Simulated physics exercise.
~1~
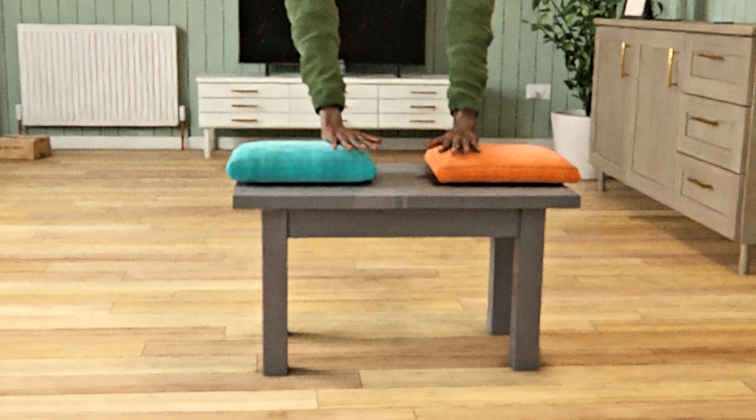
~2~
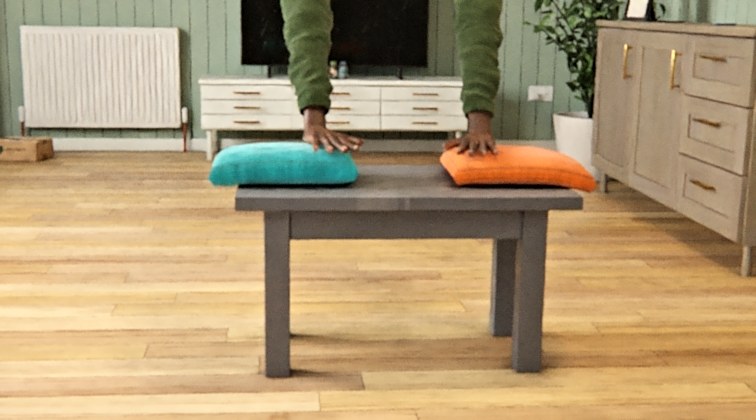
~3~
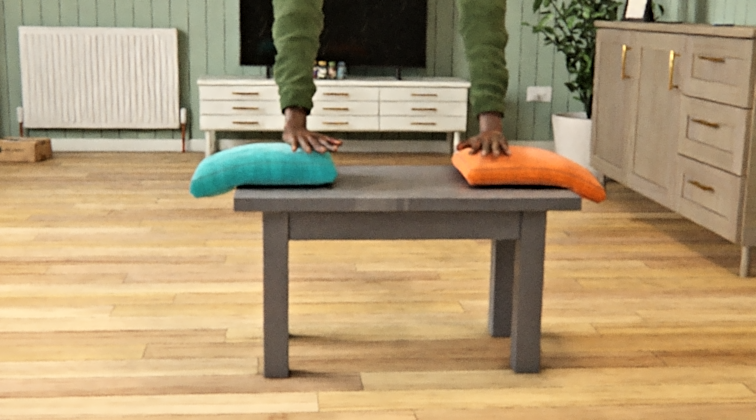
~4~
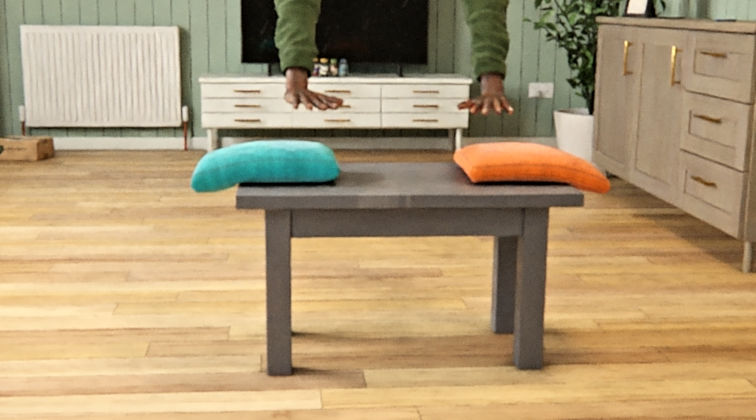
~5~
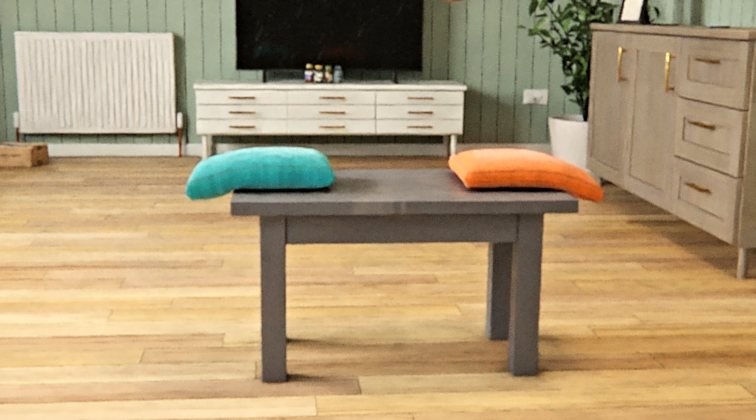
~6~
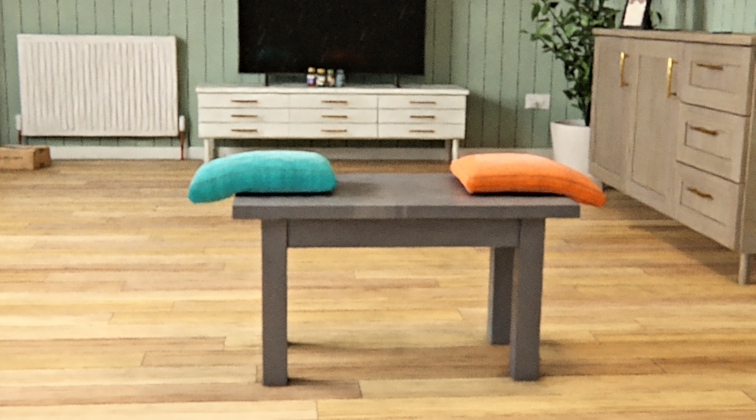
In the video, two hands slide a turquoise soft bag to the left and an orange folded blanket to the right on a low grey table, then lift away, leaving both resting at opposite ends, slightly over the edges.
